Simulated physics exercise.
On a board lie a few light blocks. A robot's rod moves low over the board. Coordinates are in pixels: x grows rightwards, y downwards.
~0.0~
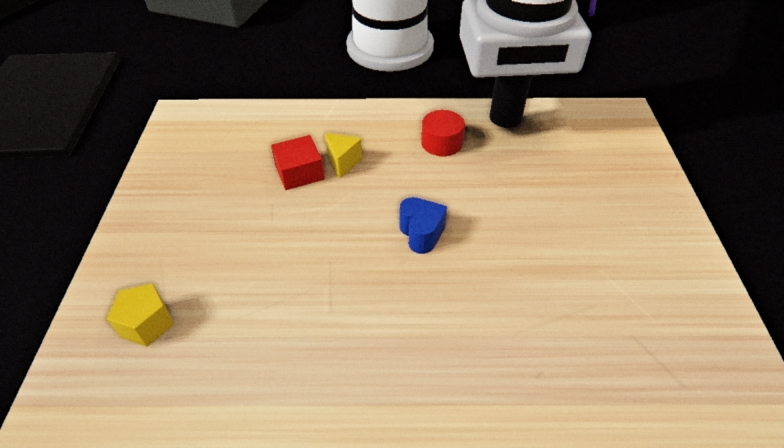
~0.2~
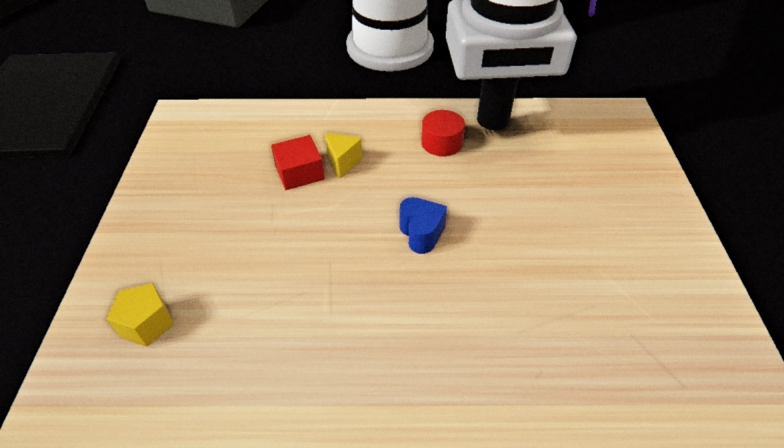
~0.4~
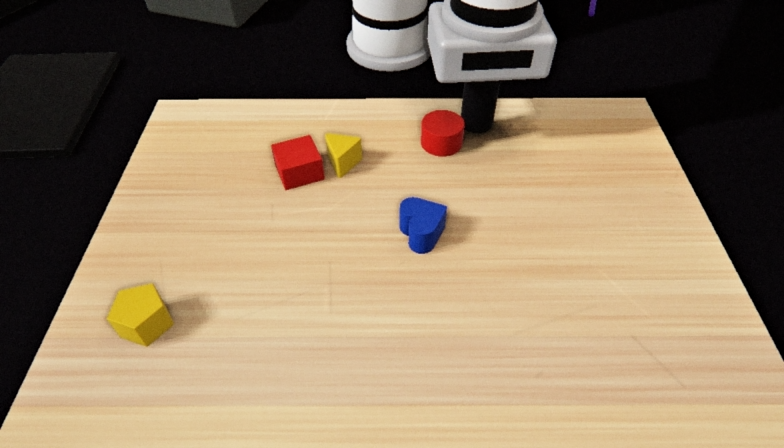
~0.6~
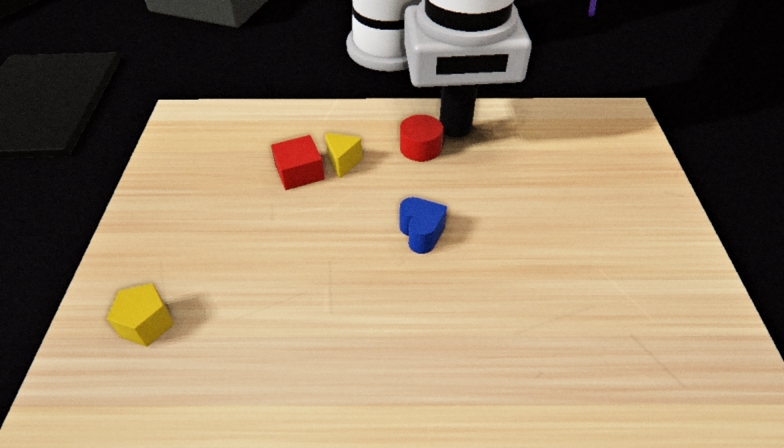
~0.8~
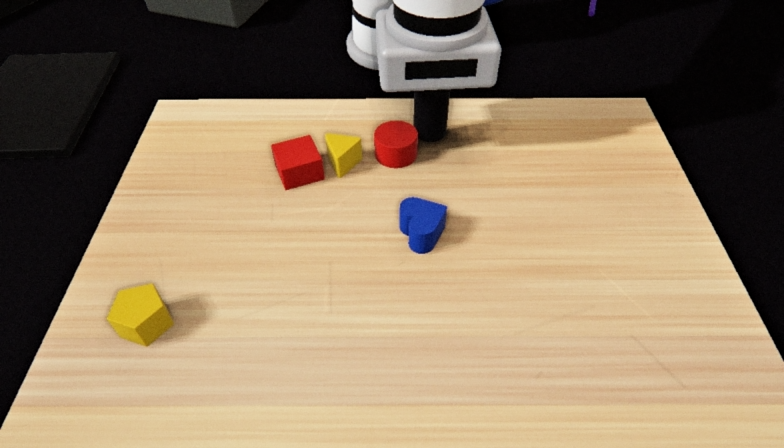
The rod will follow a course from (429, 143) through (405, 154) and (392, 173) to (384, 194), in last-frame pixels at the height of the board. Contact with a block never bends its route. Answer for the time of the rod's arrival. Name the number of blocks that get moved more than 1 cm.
Moved: 2.
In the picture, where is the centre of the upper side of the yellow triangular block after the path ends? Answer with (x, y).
The top centre is at (323, 140).
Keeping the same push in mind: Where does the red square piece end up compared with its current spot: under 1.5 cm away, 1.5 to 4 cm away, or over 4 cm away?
The red square piece moves under 1.5 cm.
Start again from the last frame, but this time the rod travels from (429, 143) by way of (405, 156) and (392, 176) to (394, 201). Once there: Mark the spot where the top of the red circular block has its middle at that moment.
It is at (351, 153).
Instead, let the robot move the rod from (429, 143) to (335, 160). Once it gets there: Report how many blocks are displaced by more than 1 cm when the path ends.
Three or more blocks.
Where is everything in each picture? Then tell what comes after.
Rod's lower end (506, 118); red square piece (296, 151); yellow triangular block (341, 143); red circular block (444, 122); blue heart (423, 213), in the first frame.
Rod (493, 121); blocks still, in the second frame.
Rod (476, 124); blocks still, in the third frame.
Rod (455, 127); red circular block (422, 127), in the fourth frame.
Rod (430, 132); red square piece (296, 151); yellow triangular block (341, 143); red circular block (396, 133); blue heart (423, 213), in the fifth frame.
The first path, step by step. One third of the way, rod (405, 143); yellow triangular block (332, 143), turned 20° anticlockwise; red circular block (368, 143).
Two thirds of the way, rod (392, 162); yellow triangular block (323, 140); red circular block (351, 153).
At the end, rod (384, 183); red square piece still; yellow triangular block (323, 140); red circular block (348, 156); blue heart still.
